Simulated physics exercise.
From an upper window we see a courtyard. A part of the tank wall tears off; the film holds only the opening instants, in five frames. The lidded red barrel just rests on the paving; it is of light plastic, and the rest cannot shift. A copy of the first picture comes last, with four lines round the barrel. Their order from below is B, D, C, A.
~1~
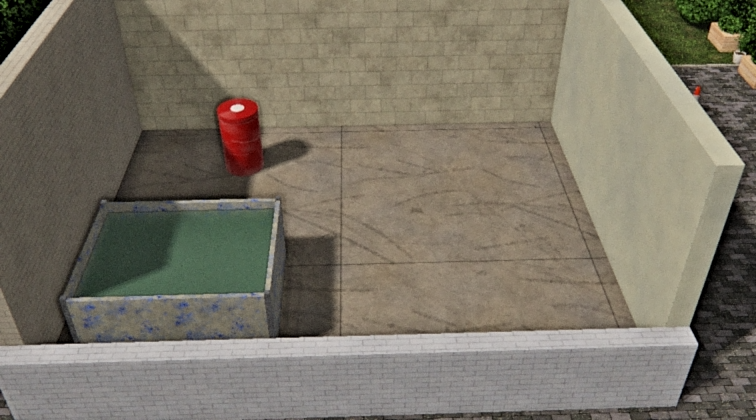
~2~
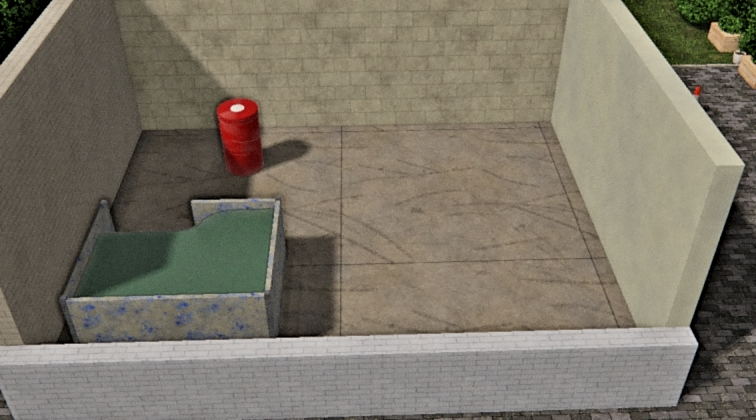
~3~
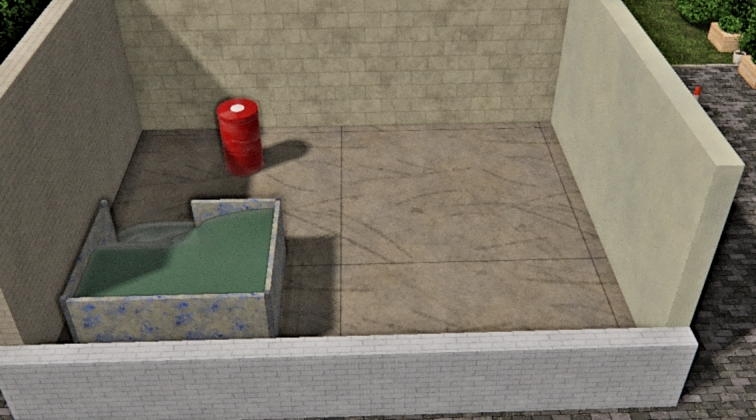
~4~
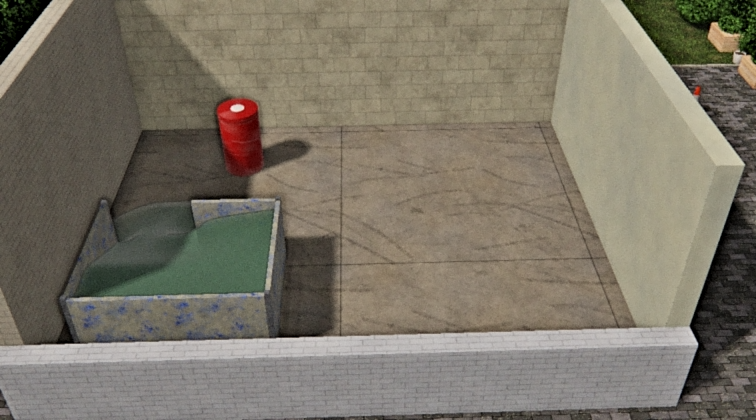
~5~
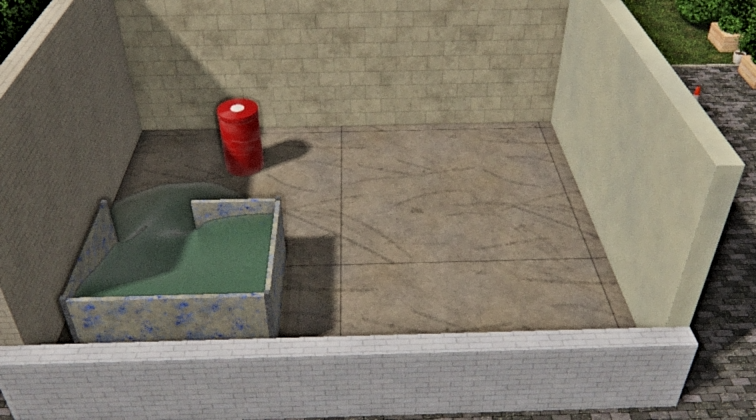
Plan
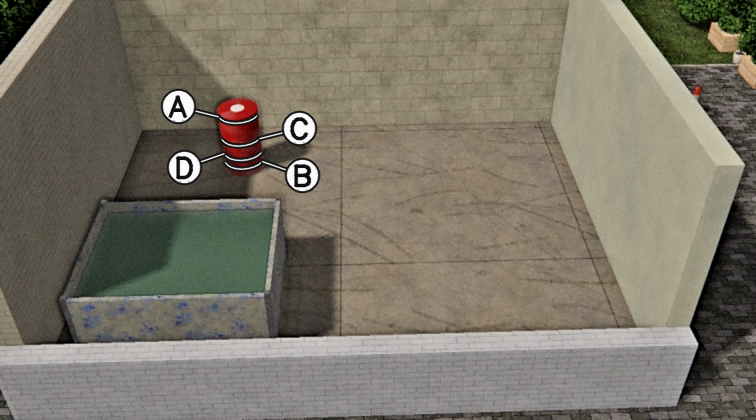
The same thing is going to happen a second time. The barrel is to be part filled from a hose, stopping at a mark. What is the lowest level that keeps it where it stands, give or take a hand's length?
C will do.
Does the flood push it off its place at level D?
Yes.
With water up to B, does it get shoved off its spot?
Yes.
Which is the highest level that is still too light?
D it is.
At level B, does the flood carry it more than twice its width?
Yes.
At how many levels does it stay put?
Two.
On the marked copy, A at (236, 123); B at (242, 169); C at (239, 146); D at (241, 160); from the bottom up B, D, C, A.
For level A, it does not move.
For level B, it is pushed about 7 times its own width away.
For level C, it does not move.
For level D, it is pushed about twice its own width away.
